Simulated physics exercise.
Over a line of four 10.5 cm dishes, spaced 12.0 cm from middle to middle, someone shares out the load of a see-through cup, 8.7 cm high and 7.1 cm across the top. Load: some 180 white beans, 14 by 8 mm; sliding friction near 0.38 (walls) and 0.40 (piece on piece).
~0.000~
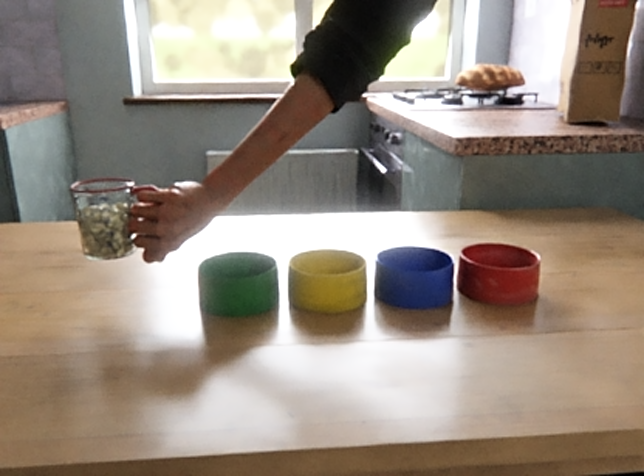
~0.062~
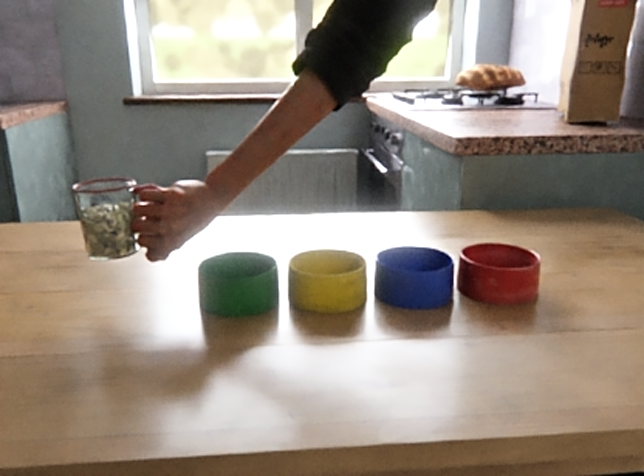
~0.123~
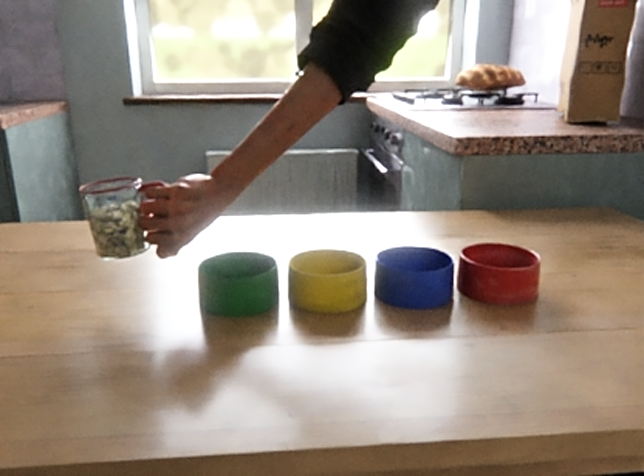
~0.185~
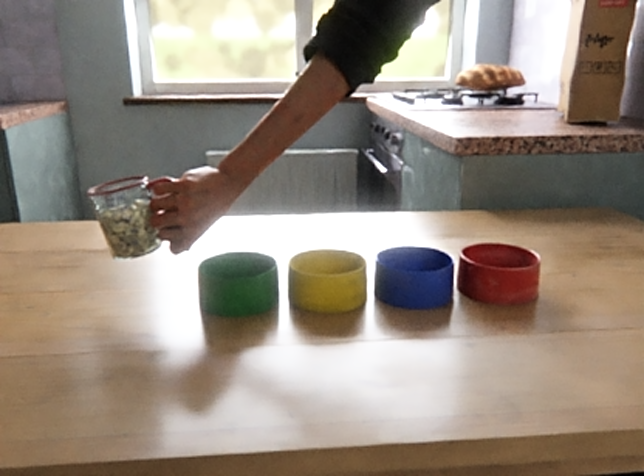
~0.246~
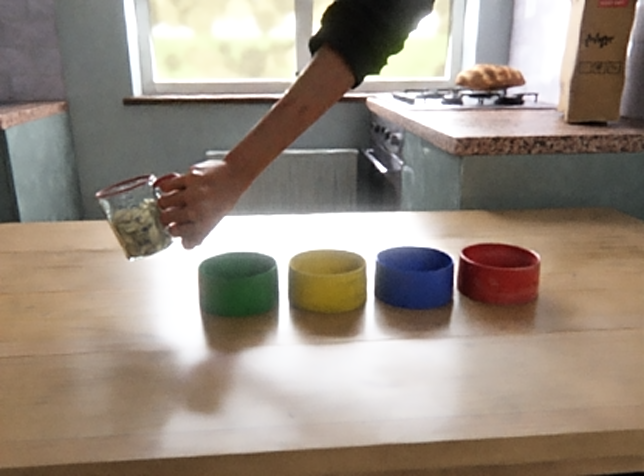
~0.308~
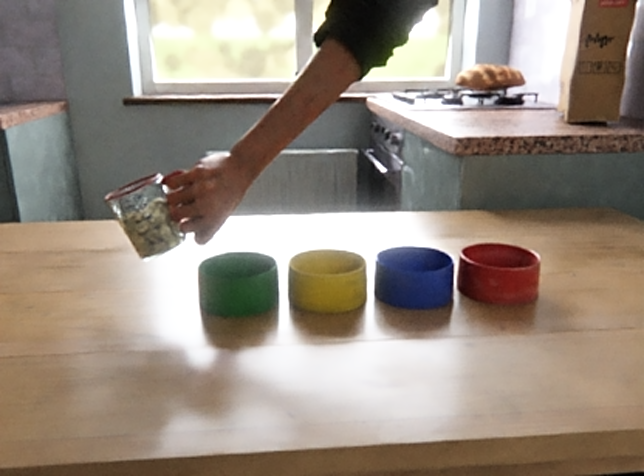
The video shows a hand holding a clear cup of small pale pieces left of four dishes, green, yellow, blue and red, on a wooden table; the hand moves the cup slightly right while gradually tilting it leftward.
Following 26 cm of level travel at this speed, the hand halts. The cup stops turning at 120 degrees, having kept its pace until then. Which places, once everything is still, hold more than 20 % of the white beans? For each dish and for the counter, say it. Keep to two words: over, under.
In order: Red: It will be left with one in five or fewer; blue: It will be left with one in five or fewer; green: It will be left with more than one in five; yellow: It will be left with one in five or fewer; counter: It will be left with more than one in five.
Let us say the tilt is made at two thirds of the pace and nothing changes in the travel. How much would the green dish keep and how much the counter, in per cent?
Green 50, counter 50.
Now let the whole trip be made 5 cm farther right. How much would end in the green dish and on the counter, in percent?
Shares would be green 0 and counter 0.
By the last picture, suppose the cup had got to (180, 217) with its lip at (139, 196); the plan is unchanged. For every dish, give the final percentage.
Per cent kept: Red 0, blue 0, green 50, yellow 0.
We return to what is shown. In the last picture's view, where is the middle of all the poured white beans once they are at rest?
Somewhere near (264, 294) in the last picture.
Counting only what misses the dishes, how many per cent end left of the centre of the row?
Some 100 per cent.
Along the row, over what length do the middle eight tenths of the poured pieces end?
Roughly 11 cm of the row.
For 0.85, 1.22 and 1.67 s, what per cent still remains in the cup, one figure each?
100, 100, 20.
Then, at 0.85 s, tilt 68 degrees; cup holds 100 %.
After 1.22 s, tilt 99 degrees; cup holds 100 %.
After 1.67 s, tilt 120 degrees; cup holds 20 %, green 35 %, yellow 5 %.
At rest (2.8 s), red 0 %, blue 0 %, green 45 %, yellow 0 %, counter 50 %.
